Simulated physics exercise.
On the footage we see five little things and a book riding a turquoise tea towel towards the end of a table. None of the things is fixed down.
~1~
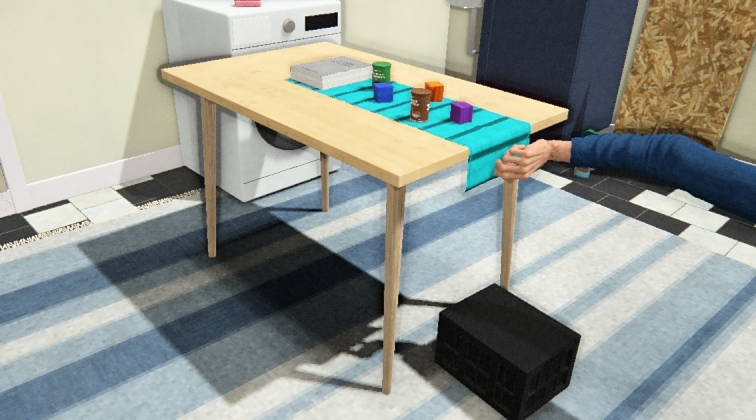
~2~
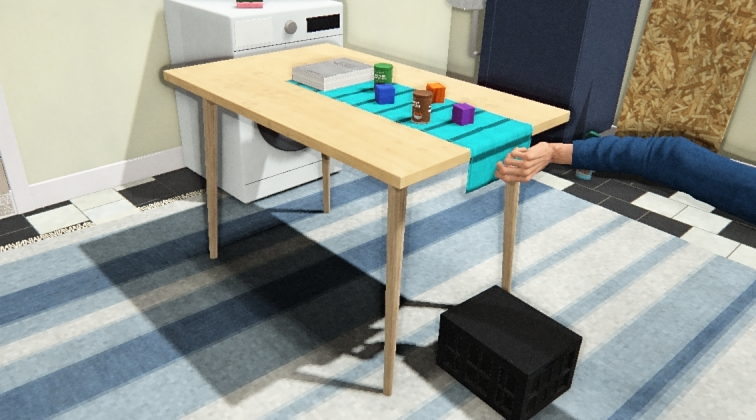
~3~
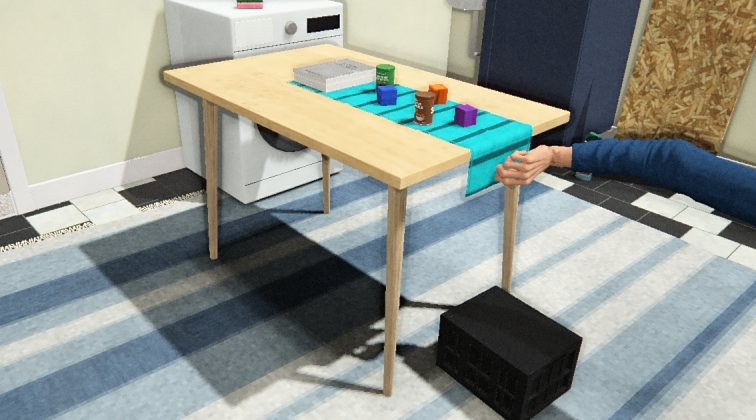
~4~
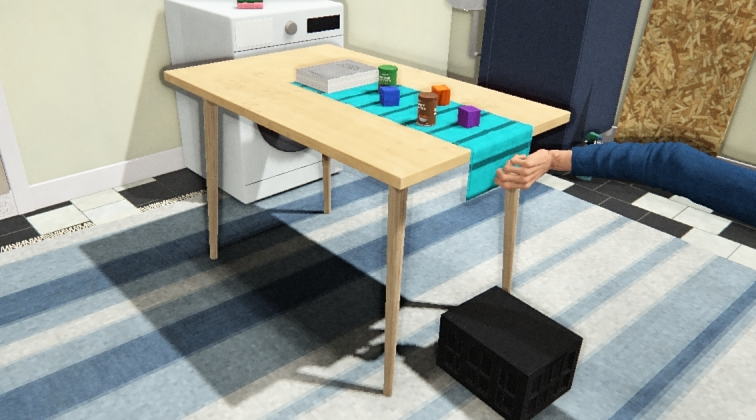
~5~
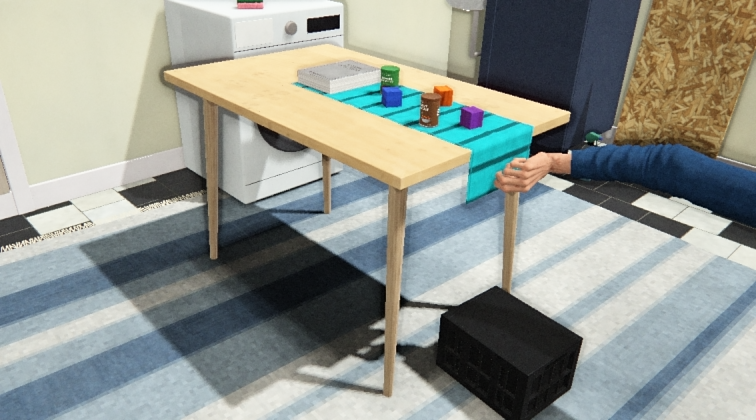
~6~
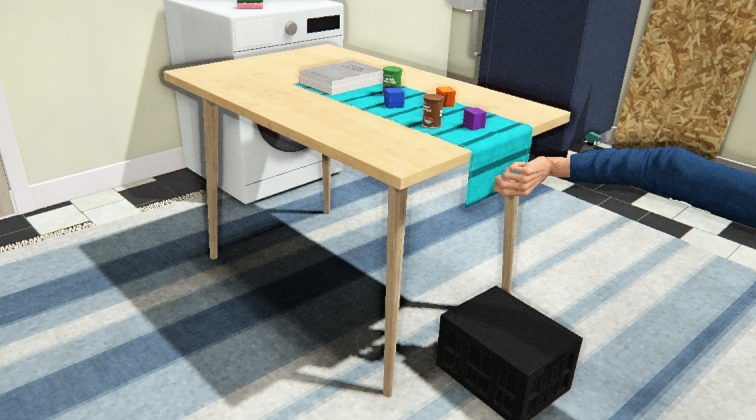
A hand at the right gripped the hanging end of a turquoise striped cloth and slowly drew it down a little, and the book, colored cubes and cans on it slid slightly along the wooden table.
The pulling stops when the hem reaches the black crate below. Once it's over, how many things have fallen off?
Four things come off.
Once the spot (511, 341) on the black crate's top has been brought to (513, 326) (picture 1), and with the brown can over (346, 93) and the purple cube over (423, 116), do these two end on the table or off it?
The brown can stays put, the purple cube is lost.
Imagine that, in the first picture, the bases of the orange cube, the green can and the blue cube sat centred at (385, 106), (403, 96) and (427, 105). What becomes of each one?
Orange cube dropped, green can dropped, blue cube dropped.
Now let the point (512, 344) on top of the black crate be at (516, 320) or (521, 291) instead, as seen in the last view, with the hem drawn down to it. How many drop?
Respectively 3 and 2.
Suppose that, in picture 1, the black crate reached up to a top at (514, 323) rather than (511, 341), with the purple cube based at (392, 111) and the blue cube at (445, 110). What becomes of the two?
Purple cube: Lost; blue cube: Lost.
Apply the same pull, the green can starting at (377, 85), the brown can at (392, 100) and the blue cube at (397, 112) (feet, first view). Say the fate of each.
The green can will stay where it is, the brown can will end up off, the blue cube will end up off.
Soon after, hem near (493, 223); all still up.
After that, hem near (488, 275); purple cube and brown can gone.
And then, hem on the crate; purple cube, brown can, orange cube and blue cube gone.
In the end, hem on the crate; purple cube, brown can, orange cube and blue cube gone. The table loses four.
